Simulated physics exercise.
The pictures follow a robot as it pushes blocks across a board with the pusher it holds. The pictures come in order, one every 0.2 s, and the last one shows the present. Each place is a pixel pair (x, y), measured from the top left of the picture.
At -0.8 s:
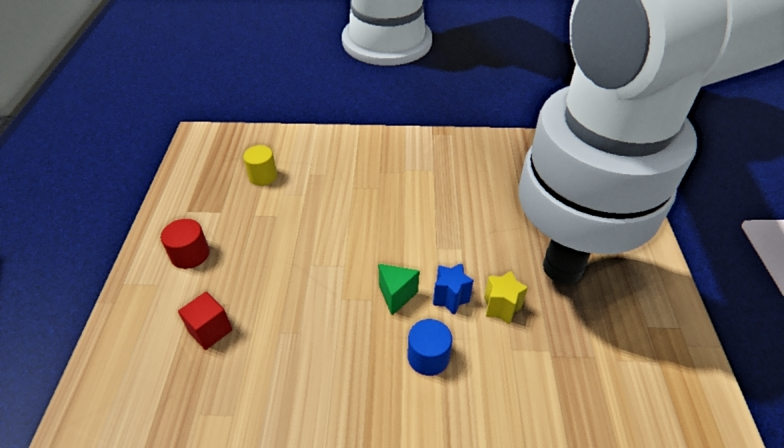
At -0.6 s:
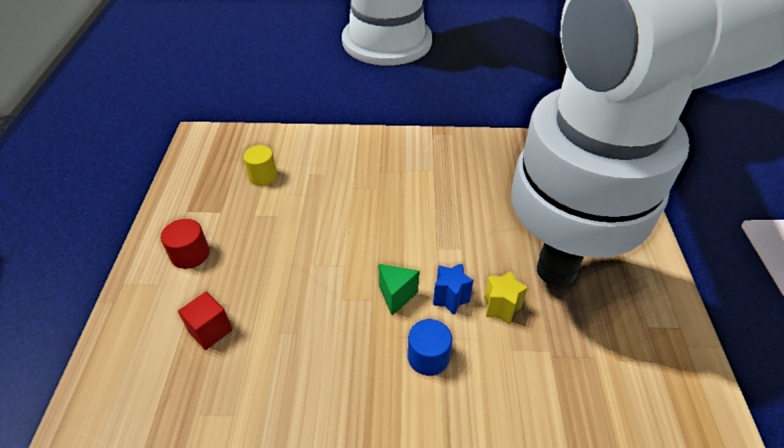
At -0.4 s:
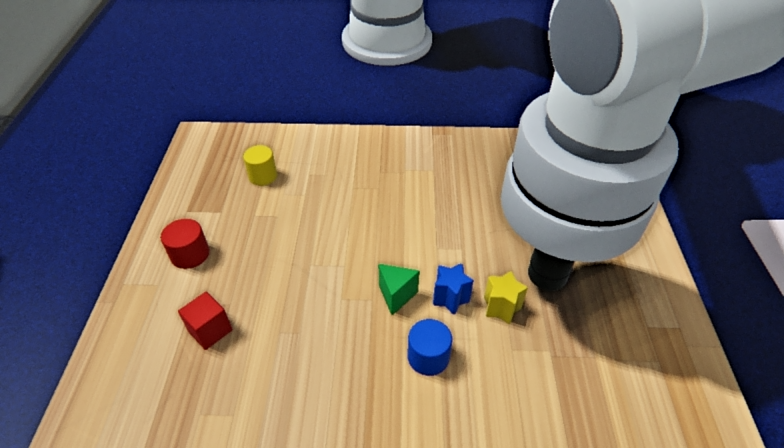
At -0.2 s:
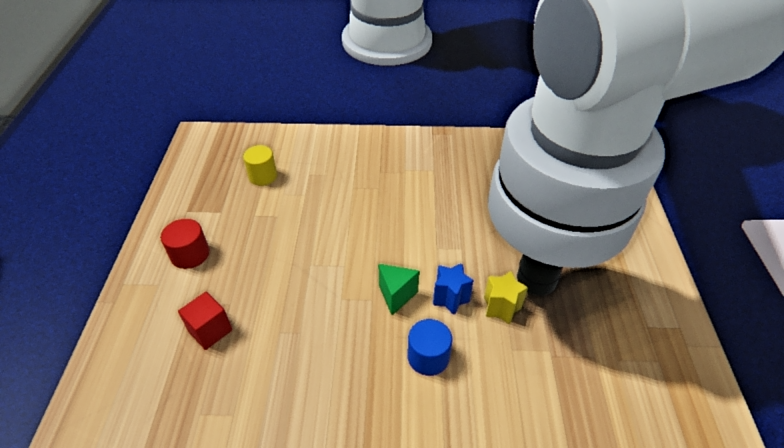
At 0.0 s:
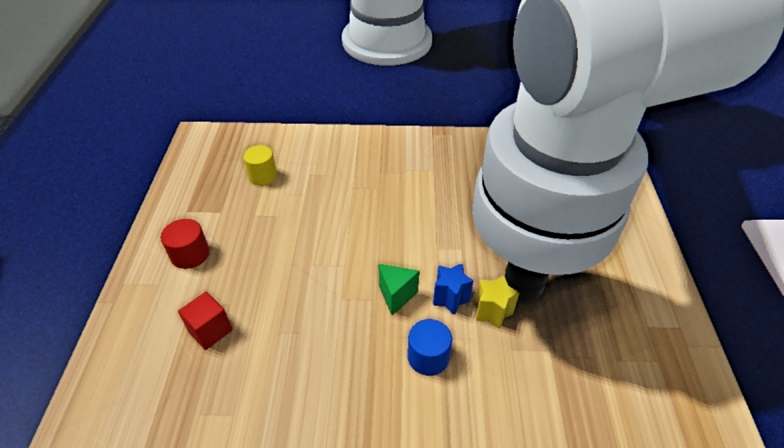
At the start, a robot arm holds its dark tip to the right of a yellow star on a wooden board scattered with red, blue, green and yellow blocks. The tip slides left to the star, then nudges it slightly left and down, while the other blocks stay still.
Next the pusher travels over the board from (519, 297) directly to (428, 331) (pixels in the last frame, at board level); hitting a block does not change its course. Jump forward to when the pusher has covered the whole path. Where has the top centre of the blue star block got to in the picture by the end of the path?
Its top face will be centred at roughly (429, 278).
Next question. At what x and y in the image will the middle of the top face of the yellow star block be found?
It will likely be found at (399, 329).
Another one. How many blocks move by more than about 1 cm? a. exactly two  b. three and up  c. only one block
That would be b.
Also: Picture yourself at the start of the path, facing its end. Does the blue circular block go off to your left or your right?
Facing the way the path runs, start to end, you'll find the blue circular block has shifted left.
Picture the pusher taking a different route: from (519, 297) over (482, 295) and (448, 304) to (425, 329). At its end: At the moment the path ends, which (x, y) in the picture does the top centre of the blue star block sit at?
It ends at (395, 292).
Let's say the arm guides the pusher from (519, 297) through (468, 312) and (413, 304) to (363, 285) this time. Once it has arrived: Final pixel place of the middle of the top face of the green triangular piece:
Its top middle is near (333, 243).
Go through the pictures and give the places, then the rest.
Pusher tip (562, 270); block tops, green triangular piece (397, 275); blue circular block (431, 337); blue star block (453, 277); yellow star block (507, 286), in the first picture.
Pusher (556, 272); blocks unchanged, in the second picture.
Pusher (547, 276); blocks unchanged, in the third picture.
Pusher (536, 281); blocks unchanged, in the fourth picture.
Pusher (523, 286); green triangular piece (397, 275); blue circular block (431, 337); blue star block (453, 277); yellow star block (498, 290), in the fifth picture.
What follows on the original path. Halfway along, pusher (477, 303); blue circular block (428, 339); blue star block (444, 278), turned 45° clockwise; yellow star block (451, 310).
At the end, pusher (429, 320); green triangular piece (395, 273); blue circular block (395, 366); blue star block (429, 278), turned 105° clockwise; yellow star block (399, 329).
